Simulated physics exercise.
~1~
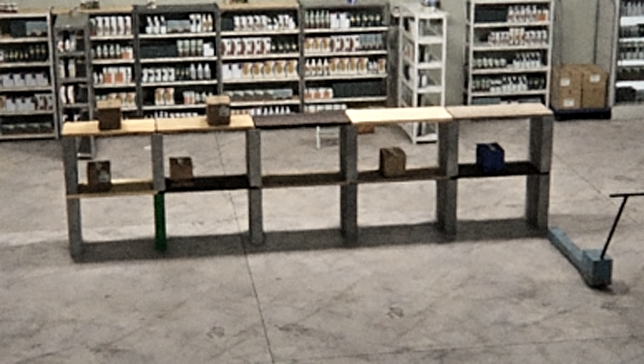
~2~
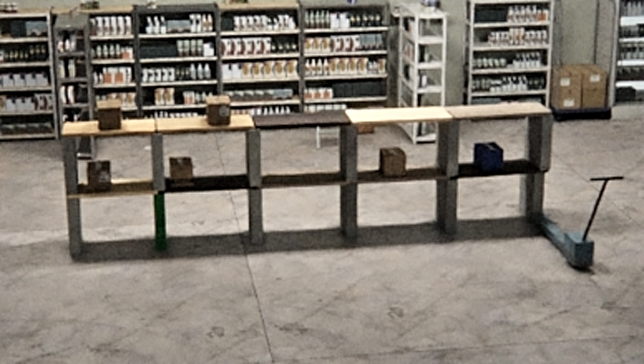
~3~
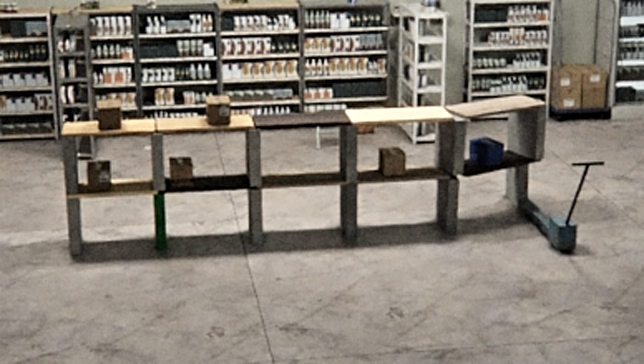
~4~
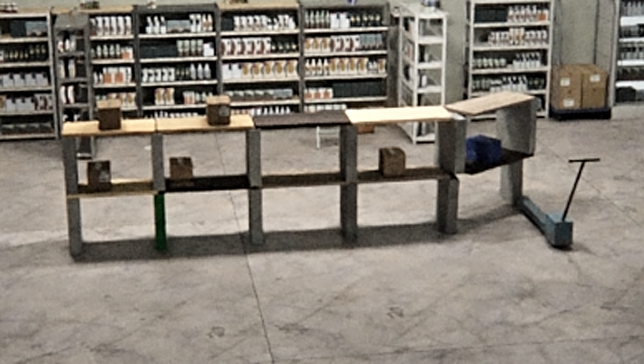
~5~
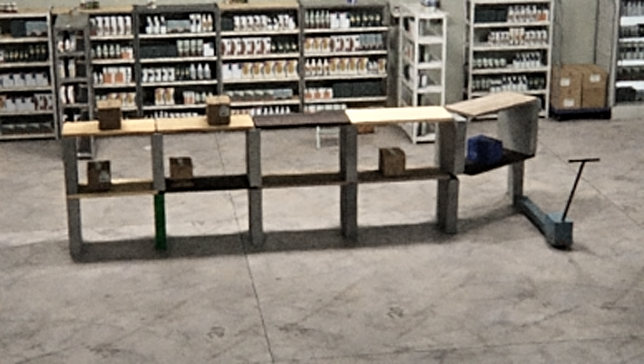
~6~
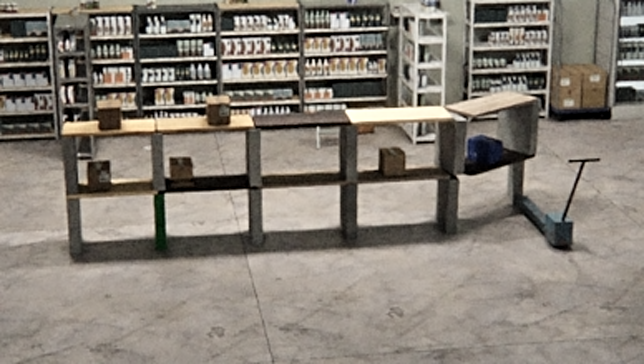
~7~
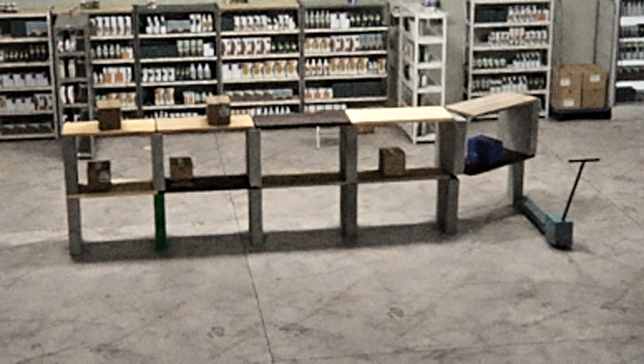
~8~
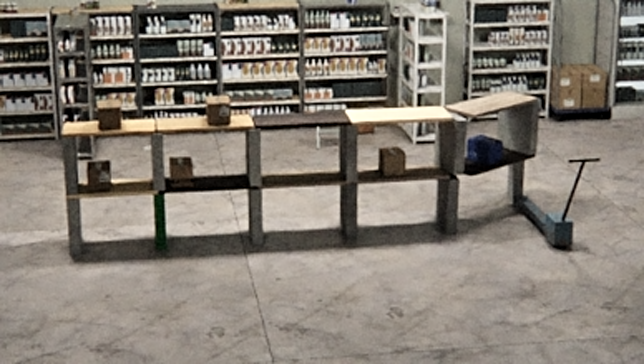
A floor jack slides left into the shelf's right end, skewing that bay, which stays standing.
